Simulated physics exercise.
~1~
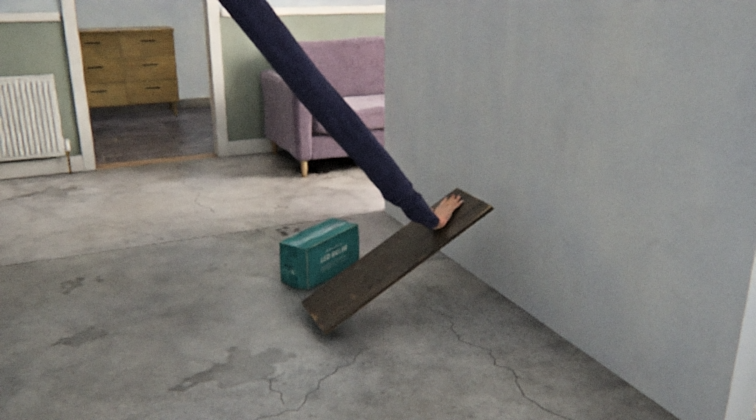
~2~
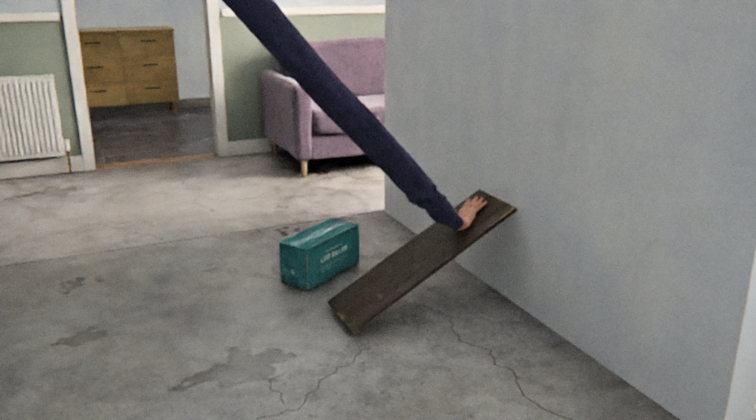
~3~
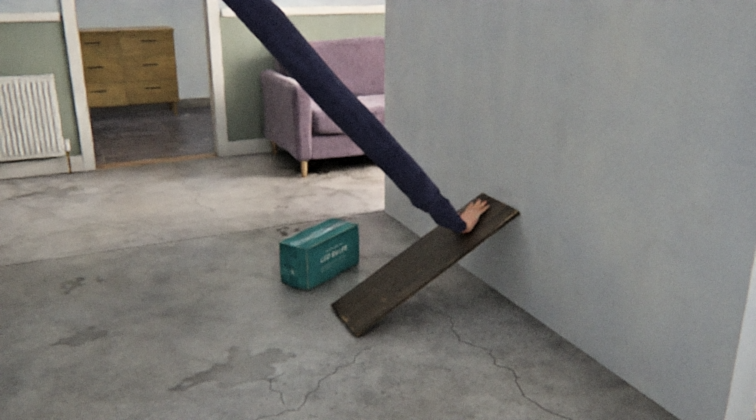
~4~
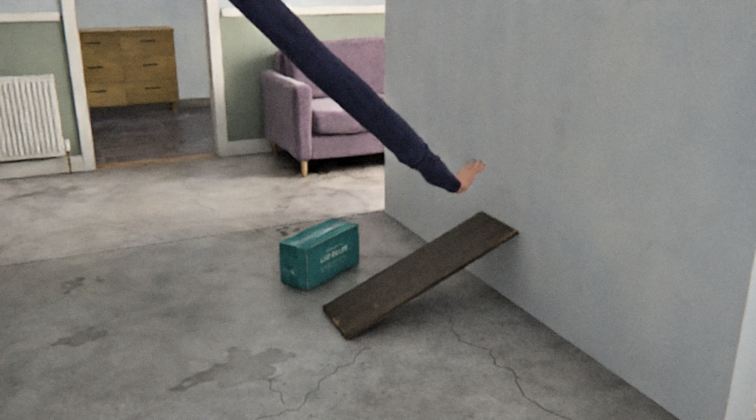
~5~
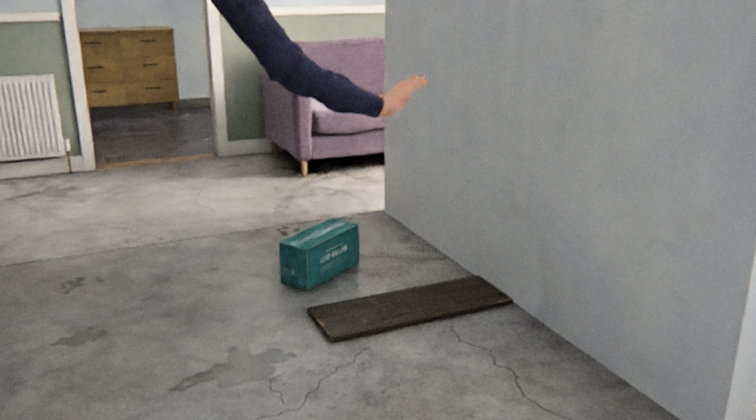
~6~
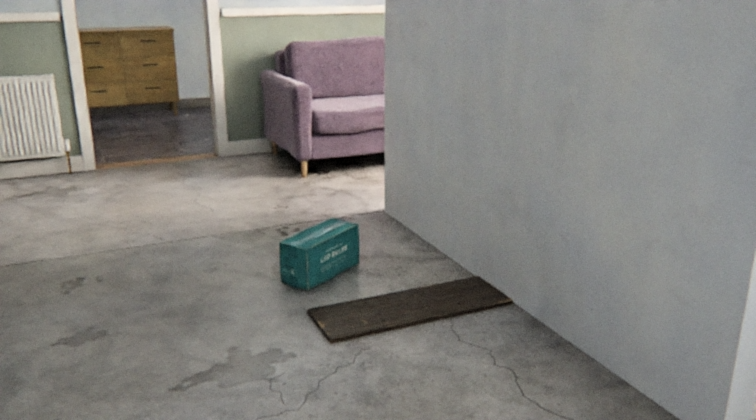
Dark board leaned against a wall by a hand, then released, sliding down to lie flat on the floor beside a turquoise box.
